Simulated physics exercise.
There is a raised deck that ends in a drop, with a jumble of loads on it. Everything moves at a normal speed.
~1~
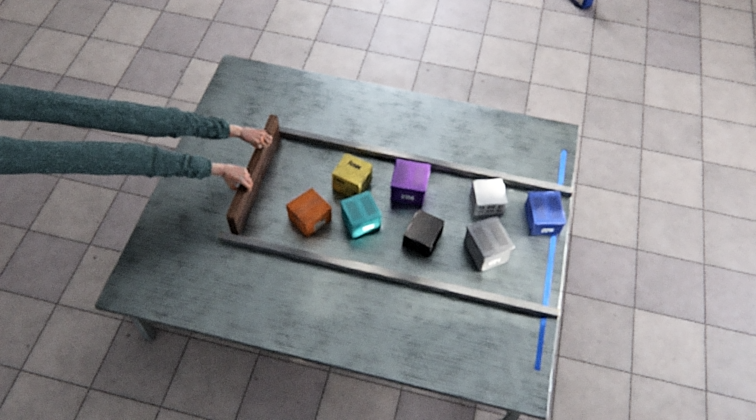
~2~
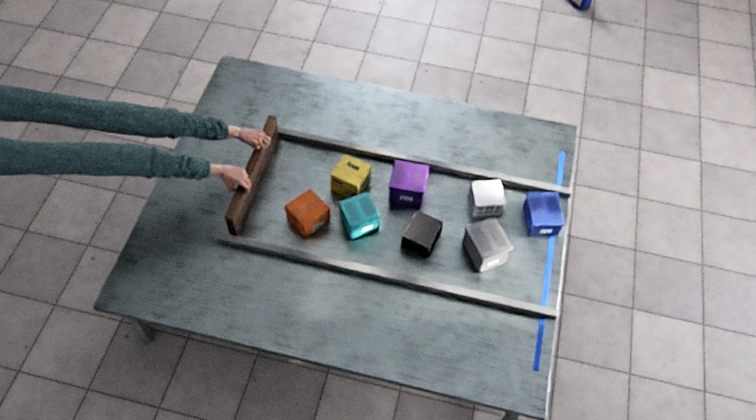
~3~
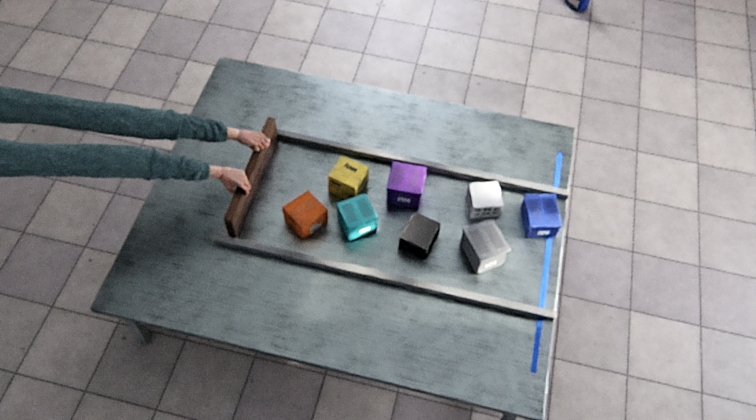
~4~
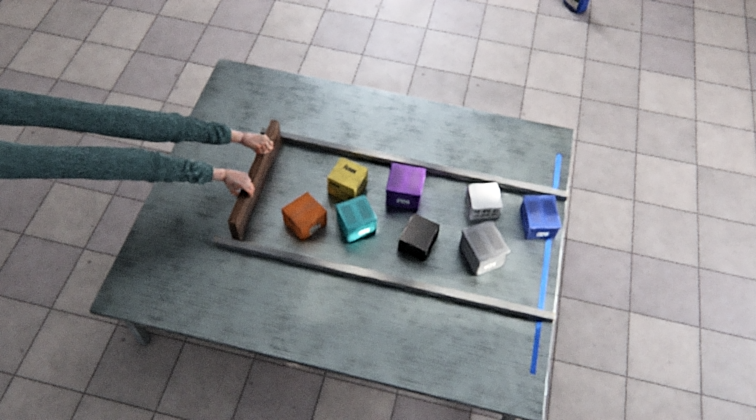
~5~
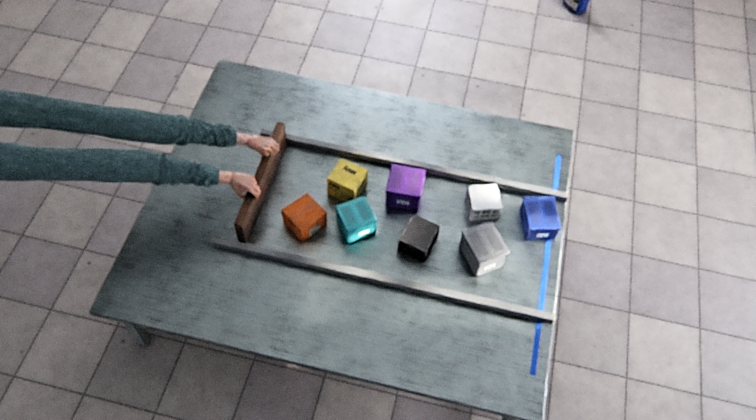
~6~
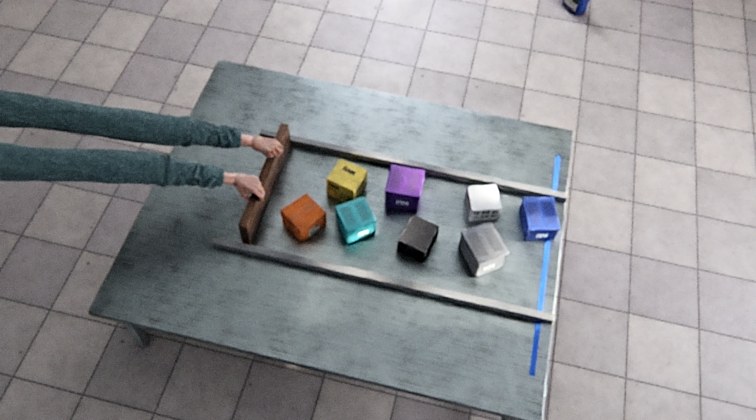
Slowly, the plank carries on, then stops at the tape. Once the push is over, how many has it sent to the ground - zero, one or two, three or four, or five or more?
The number sent down is large, five or above.
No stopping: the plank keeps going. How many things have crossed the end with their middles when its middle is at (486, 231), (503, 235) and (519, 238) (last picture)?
Place by place: 4, 4 and 6.
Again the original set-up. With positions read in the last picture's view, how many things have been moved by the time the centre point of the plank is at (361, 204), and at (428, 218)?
First 5, then 8.
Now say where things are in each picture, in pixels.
In the first picture, blue tote (544, 214); grey tote (488, 244); white crate (488, 197); plank (255, 174); tape (552, 249).
In the second picture, grey tote (487, 245); turquoise tote (359, 216).
In the third picture, white crate (484, 200); black crate (420, 236).
In the fourth picture, blue tote (539, 218); plank (256, 179).
In the fifth picture, grey tote (483, 249); orange parcel (305, 217).
In the sixth picture, blue tote (539, 219); grey tote (483, 250); white crate (483, 203); plank (266, 183); tape (547, 255).
Soon after, none off yet; blue tote at rest near (539, 219); grey tote at rest near (483, 250); white crate at rest near (483, 203).
After that, none off yet; blue tote displaced about its own width near (568, 227); grey tote displaced well along near (558, 274); white crate displaced well along near (537, 217).
In the end, the number that fall off is five or more; gone, orange parcel, yellow box, turquoise tote, purple tote, black crate, white crate, grey tote and blue tote.
